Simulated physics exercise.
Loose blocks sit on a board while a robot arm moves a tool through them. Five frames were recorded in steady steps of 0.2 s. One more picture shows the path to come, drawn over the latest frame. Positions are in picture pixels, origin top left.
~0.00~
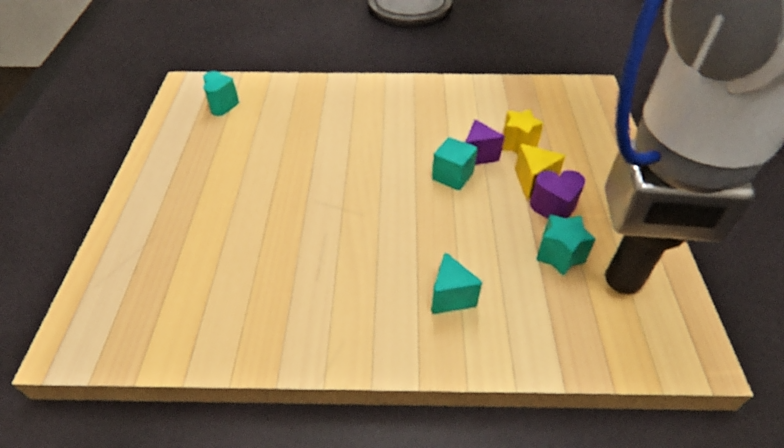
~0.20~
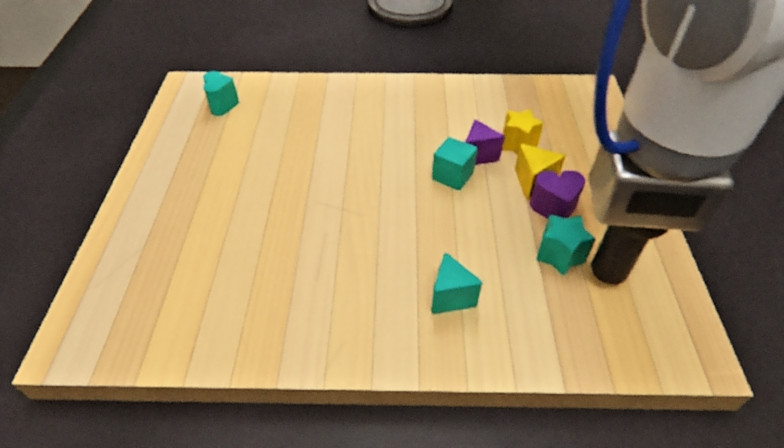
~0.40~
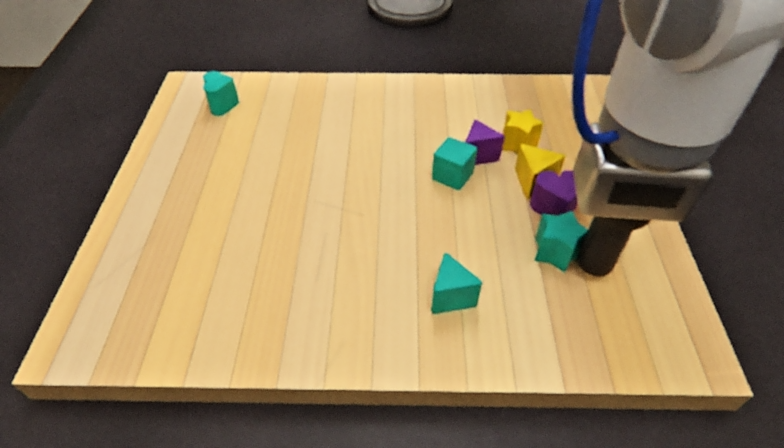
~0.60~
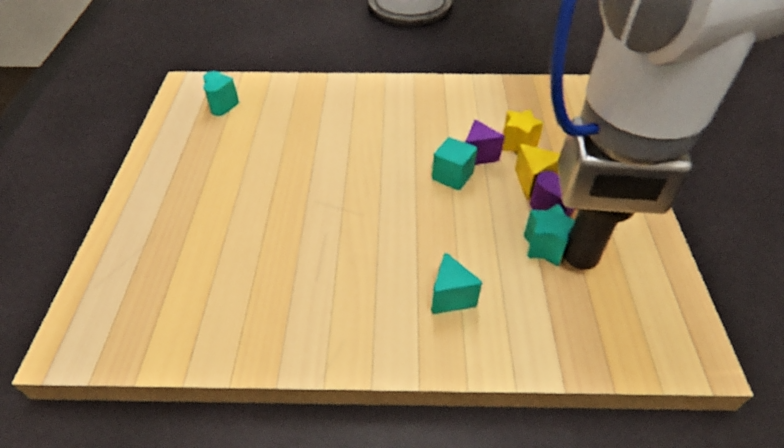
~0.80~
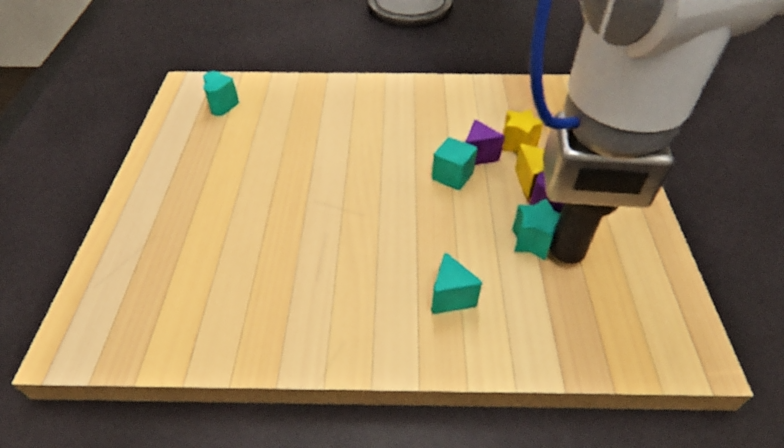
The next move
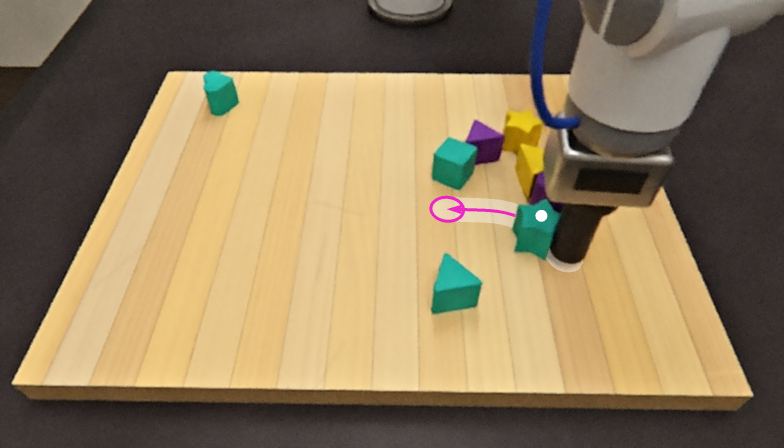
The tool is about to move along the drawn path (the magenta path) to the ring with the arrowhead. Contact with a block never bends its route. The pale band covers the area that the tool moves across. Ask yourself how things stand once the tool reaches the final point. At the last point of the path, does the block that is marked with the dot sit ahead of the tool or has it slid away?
In front, I predict.
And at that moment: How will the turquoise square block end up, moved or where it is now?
The turquoise square block will stay where it is.
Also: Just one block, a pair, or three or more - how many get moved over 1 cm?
Blocks that move over 1 cm: One.
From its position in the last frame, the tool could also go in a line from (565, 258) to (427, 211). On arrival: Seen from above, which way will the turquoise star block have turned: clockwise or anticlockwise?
From above, the turn goes clockwise.
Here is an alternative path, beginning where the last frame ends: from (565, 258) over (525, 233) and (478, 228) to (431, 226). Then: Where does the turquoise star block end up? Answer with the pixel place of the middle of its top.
The turquoise star block ends near (448, 177).
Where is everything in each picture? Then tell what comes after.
Tool's lower end at (624, 280); turquoise square block at (456, 150); turquoise star block at (569, 230); purple heart-shaped block at (562, 183), in the first frame.
Tool at (609, 270); blocks still, in the second frame.
Tool at (595, 262); turquoise star block at (565, 227), in the third frame.
Tool at (581, 256); turquoise star block at (555, 221), in the fourth frame.
Tool at (568, 250); turquoise square block at (456, 150); turquoise star block at (541, 216); purple heart-shaped block hidden, in the fifth frame.
Drawn move, from (565, 258) via (534, 226) and (492, 211), ending at (447, 209); the dot is on the turquoise star block.
What follows on the original path. One third of the way, tool at (536, 217); turquoise star block at (506, 193), turned 25° anticlockwise.
Two thirds of the way, tool at (494, 203); turquoise star block at (463, 182), turned 30° anticlockwise.
At the end, tool at (448, 201); turquoise square block still; turquoise star block at (416, 180), turned 30° anticlockwise; purple heart-shaped block still.
